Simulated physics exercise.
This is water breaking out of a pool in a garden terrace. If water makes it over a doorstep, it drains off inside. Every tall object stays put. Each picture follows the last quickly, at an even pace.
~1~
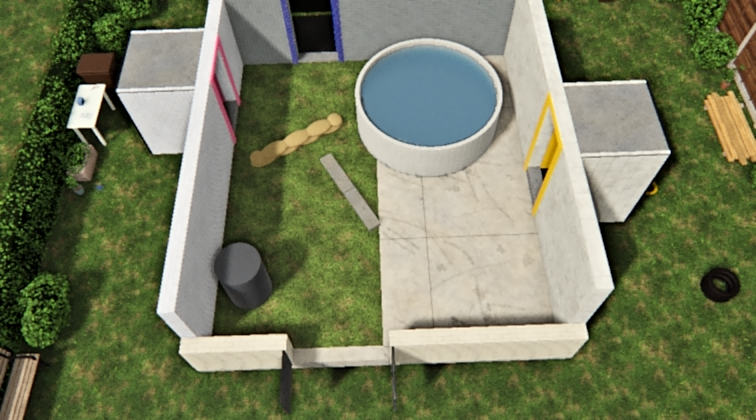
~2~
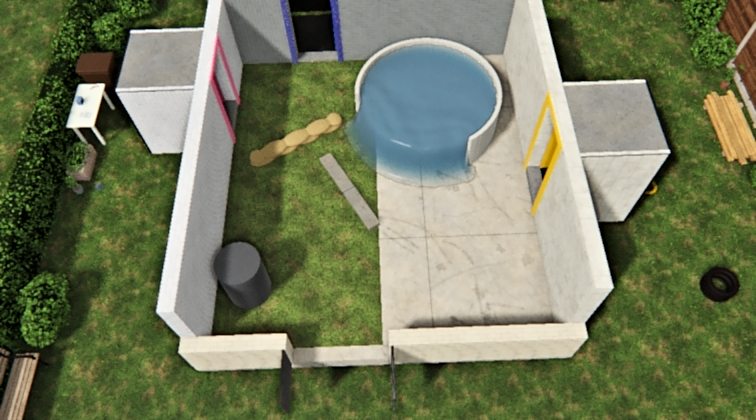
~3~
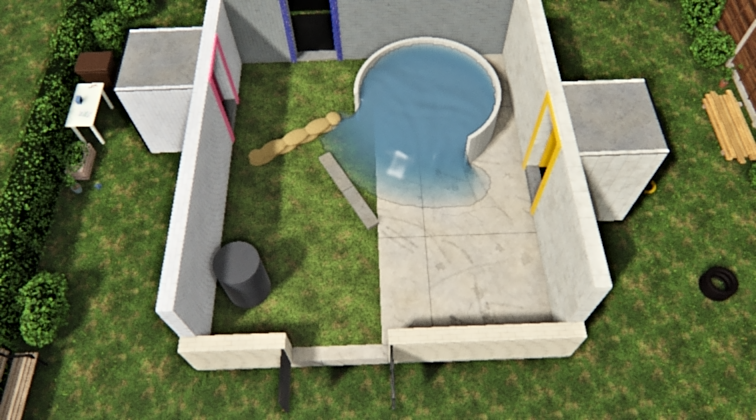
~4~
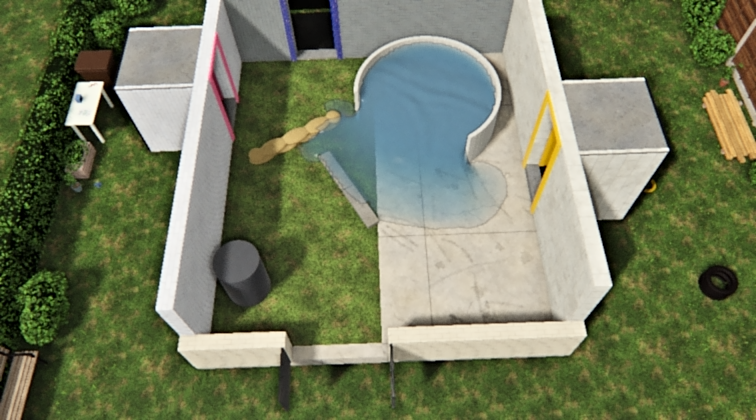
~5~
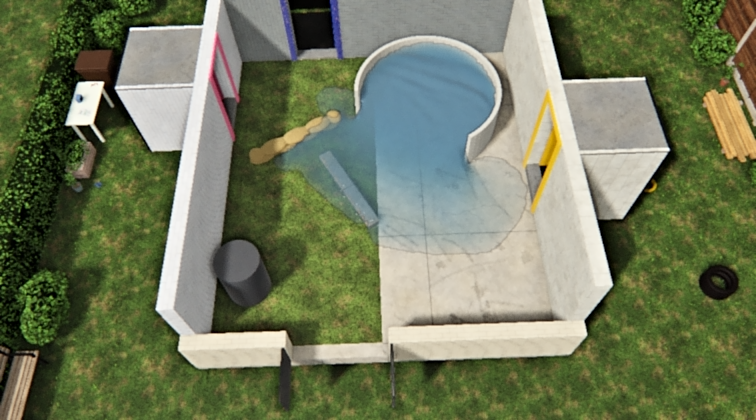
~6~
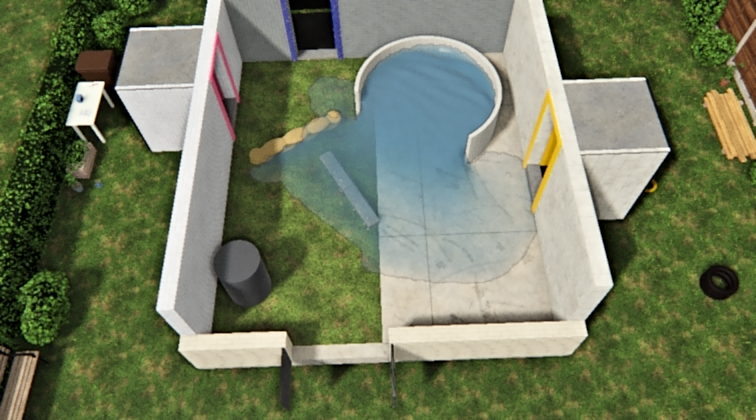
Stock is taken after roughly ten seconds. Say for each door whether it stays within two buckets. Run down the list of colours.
The yellow door stays within two buckets; the blue door stays within two buckets; the pink door stays within two buckets.
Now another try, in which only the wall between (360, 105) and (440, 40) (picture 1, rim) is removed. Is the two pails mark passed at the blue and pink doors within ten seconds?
The blue door overshoots the limit, while the pink door overshoots the limit.
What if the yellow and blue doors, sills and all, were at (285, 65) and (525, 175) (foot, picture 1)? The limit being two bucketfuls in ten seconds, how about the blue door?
The blue door overflows.
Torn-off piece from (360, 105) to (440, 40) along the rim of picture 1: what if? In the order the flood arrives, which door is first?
The blue-painted one, I'd guess.
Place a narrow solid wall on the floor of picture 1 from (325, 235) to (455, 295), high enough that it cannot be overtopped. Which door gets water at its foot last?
The door marked blue.
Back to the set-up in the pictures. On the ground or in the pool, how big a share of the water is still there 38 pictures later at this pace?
82 % or so.
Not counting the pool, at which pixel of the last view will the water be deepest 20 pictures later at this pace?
It should be deepest at about (215, 308).
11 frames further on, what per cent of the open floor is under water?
Near 70 in a hundred.
A moment on, water covers 60 % of the floor; the yellow door wet at the sill, nothing in, the blue door not reached, the pink door not reached.
Next, water covers 70 % of the floor; the yellow door wet at the sill, nothing in, the blue door wet at the sill, nothing in, the pink door not reached.
Then, water covers 75 % of the floor; the yellow door wet at the sill, nothing in, the blue door wet at the sill, nothing in, the pink door wet at the sill, nothing in.
Later, water covers 95 % of the floor; the yellow door wet at the sill, nothing in, the blue door wet at the sill, nothing in, the pink door wet at the sill, nothing in.
In the end, water covers 95 % of the floor; the yellow door under two buckets in, the blue door under two buckets in, the pink door wet at the sill, nothing in.
